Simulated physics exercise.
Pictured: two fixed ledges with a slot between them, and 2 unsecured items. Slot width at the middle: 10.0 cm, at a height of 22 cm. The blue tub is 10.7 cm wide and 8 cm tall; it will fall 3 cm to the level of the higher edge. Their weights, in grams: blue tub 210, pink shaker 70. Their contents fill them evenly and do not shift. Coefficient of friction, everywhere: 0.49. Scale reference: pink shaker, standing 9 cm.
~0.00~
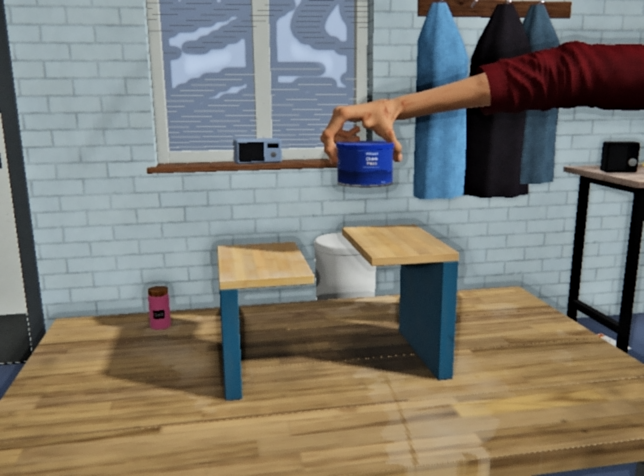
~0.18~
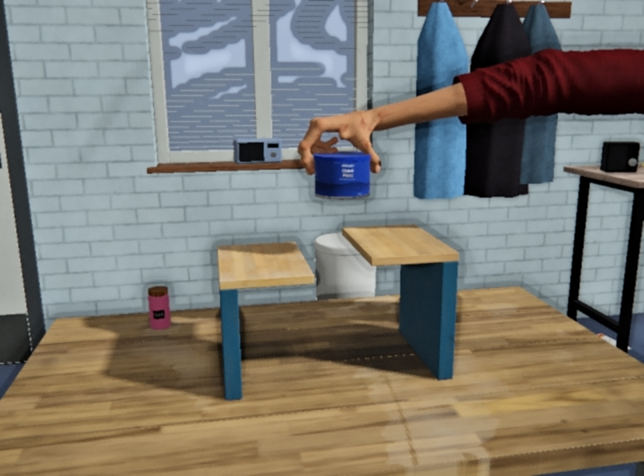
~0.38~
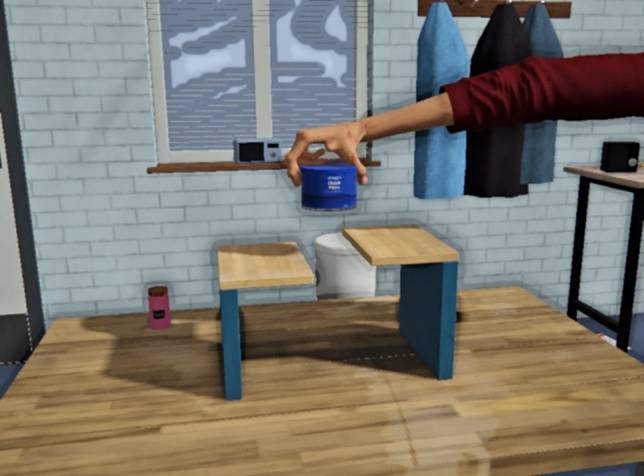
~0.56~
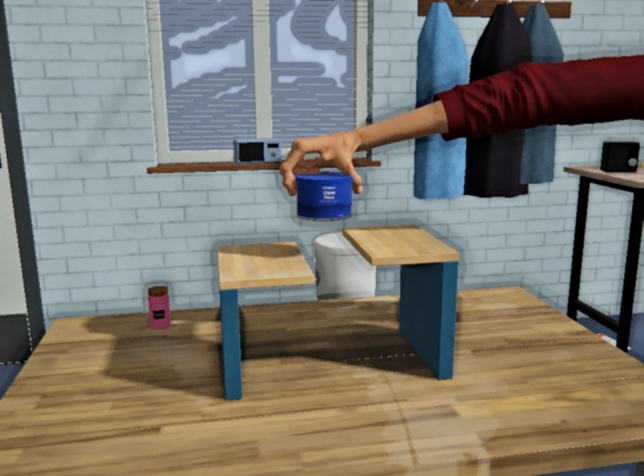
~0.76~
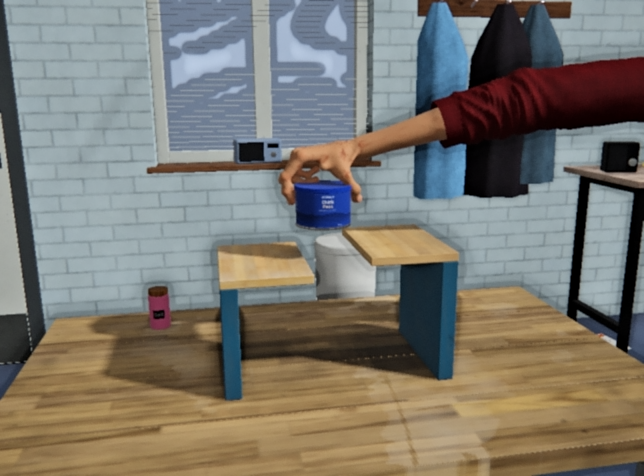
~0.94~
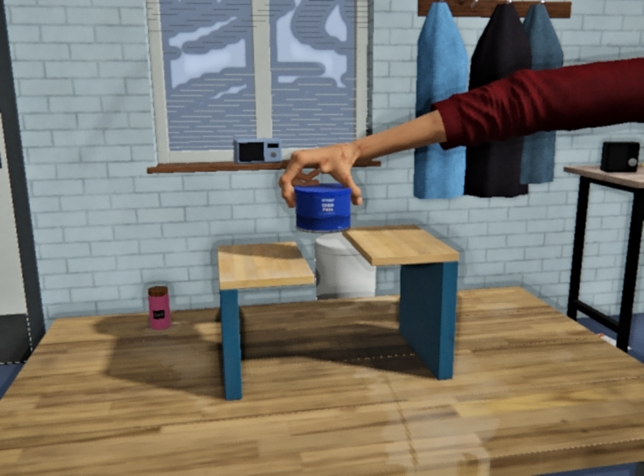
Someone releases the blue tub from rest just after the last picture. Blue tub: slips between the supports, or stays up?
Stays up.
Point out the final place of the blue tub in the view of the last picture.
In the last view its middle sits roughly at (327, 242).
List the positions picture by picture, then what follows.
In the first frame, 11 cm still to go; blue tub (365, 163); pink shaker (159, 307).
In the second frame, 7 cm still to go; blue tub (342, 175); pink shaker (159, 307).
In the third frame, 4 cm still to go; blue tub (329, 186); pink shaker (159, 307).
In the fourth frame, 2 cm still to go; blue tub (324, 196); pink shaker (159, 307).
The fifth frame shows poised above the slot; blue tub (323, 204); pink shaker (159, 307).
The sixth frame shows poised above the slot; blue tub (323, 208); pink shaker (159, 307).
After 1.26 s, blue tub 15° off upright near (327, 242).
After 1.58 s, blue tub resting near (327, 242).
In the end (1.9 s), not toppled but over 4 cm from the start, blue tub; pink shaker under 4 cm from the start. At the end, from the last picture's camera, blue tub near (327, 242). The tub is caught.
